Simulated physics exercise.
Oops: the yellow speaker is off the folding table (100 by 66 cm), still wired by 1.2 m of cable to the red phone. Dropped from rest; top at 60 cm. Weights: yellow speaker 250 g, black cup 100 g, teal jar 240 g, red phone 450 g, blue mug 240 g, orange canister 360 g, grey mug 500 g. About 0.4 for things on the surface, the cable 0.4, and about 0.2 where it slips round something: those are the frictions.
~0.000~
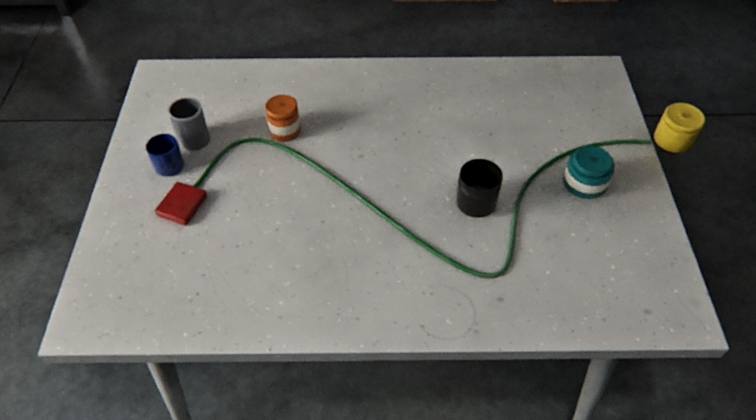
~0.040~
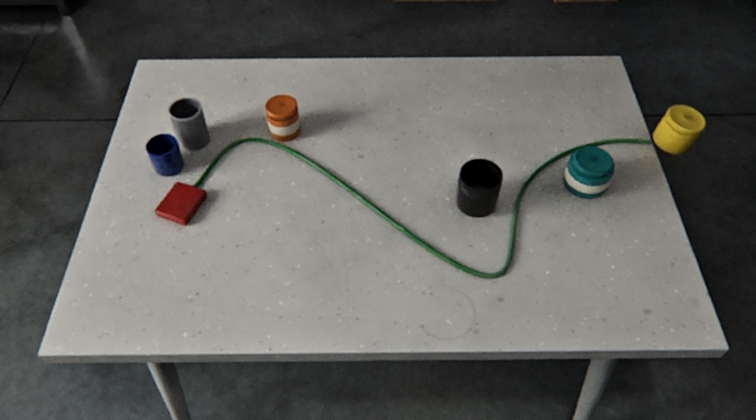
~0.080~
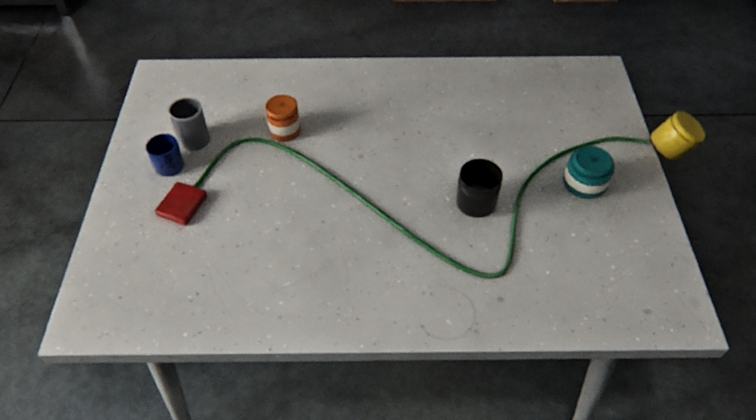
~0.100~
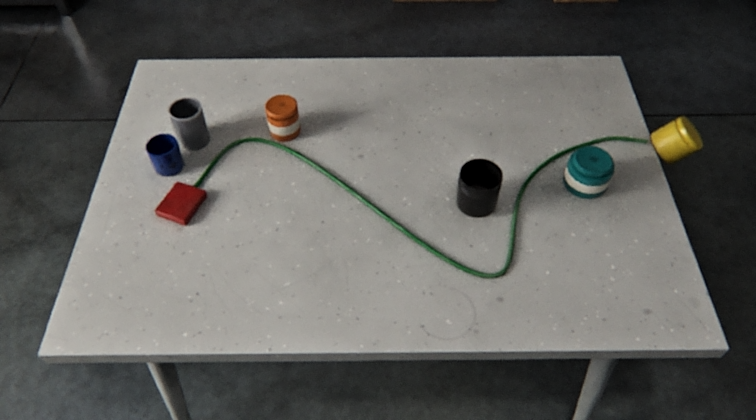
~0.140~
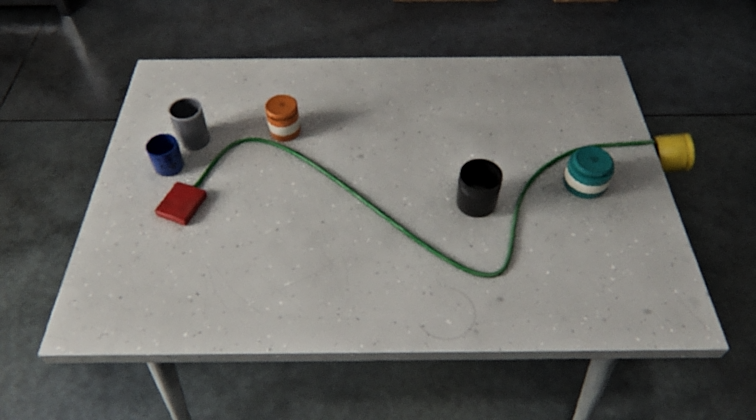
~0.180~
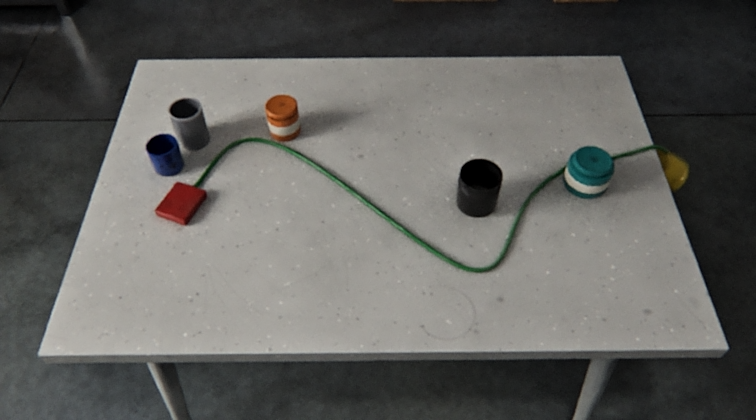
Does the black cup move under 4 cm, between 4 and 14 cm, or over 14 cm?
It relocates a lot.
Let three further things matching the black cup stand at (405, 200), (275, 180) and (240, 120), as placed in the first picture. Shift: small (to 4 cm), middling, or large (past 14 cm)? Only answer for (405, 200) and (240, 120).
Taking them in that order, the first shows a medium amount of movement and the second shows only a little movement.
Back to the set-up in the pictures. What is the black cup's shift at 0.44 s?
I'd put the black cup at some 10 cm.
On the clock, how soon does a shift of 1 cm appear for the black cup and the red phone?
For the black cup it's 0.32 s, while the red phone gets there at 0.40 s.
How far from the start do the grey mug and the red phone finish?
Final places, approx.: Grey mug 0 cm off, red phone 6 cm off.
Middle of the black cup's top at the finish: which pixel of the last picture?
(466, 92).
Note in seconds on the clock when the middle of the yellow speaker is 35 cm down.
Around 0.36 seconds on the clock.
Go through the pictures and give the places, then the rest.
Shows, black cup (481, 174); cable runs through (517, 209) (439, 254) (339, 182) (238, 142), in the first frame.
Shows, yellow speaker (685, 117); cable runs through (439, 254) (238, 142), in the second frame.
Shows, yellow speaker (678, 136); cable runs through (439, 254) (238, 142), in the third frame.
Shows, yellow speaker (677, 141); cable runs through (439, 254) (238, 142), in the fourth frame.
Shows, yellow speaker (672, 153); cable runs through (439, 254) (238, 142), in the fifth frame.
Shows, black cup (481, 174); cable runs through (527, 203) (439, 254) (339, 182) (238, 142), in the sixth frame.
At 0.4 s, the cable's tail end at (220, 200); black cup 10 cm off its start, yellow speaker over the edge, red phone 3 cm off its start.
At 0.7 s, the cable's tail end at (234, 204); black cup 20 cm off its start, yellow speaker over the edge, red phone 5 cm off its start.
At 0.9 s, the cable's tail end at (234, 204); black cup 20 cm off its start at (466, 92), yellow speaker over the edge, red phone 5 cm off its start at (209, 203).
At 1.2 s, the cable's tail end at (234, 204); black cup 20 cm off its start, red phone 5 cm off its start, yellow speaker over the edge.
At 2.4 s, the cable's tail end at (234, 204); black cup 20 cm off its start at (466, 92), red phone 5 cm off its start at (209, 203), yellow speaker over the edge.
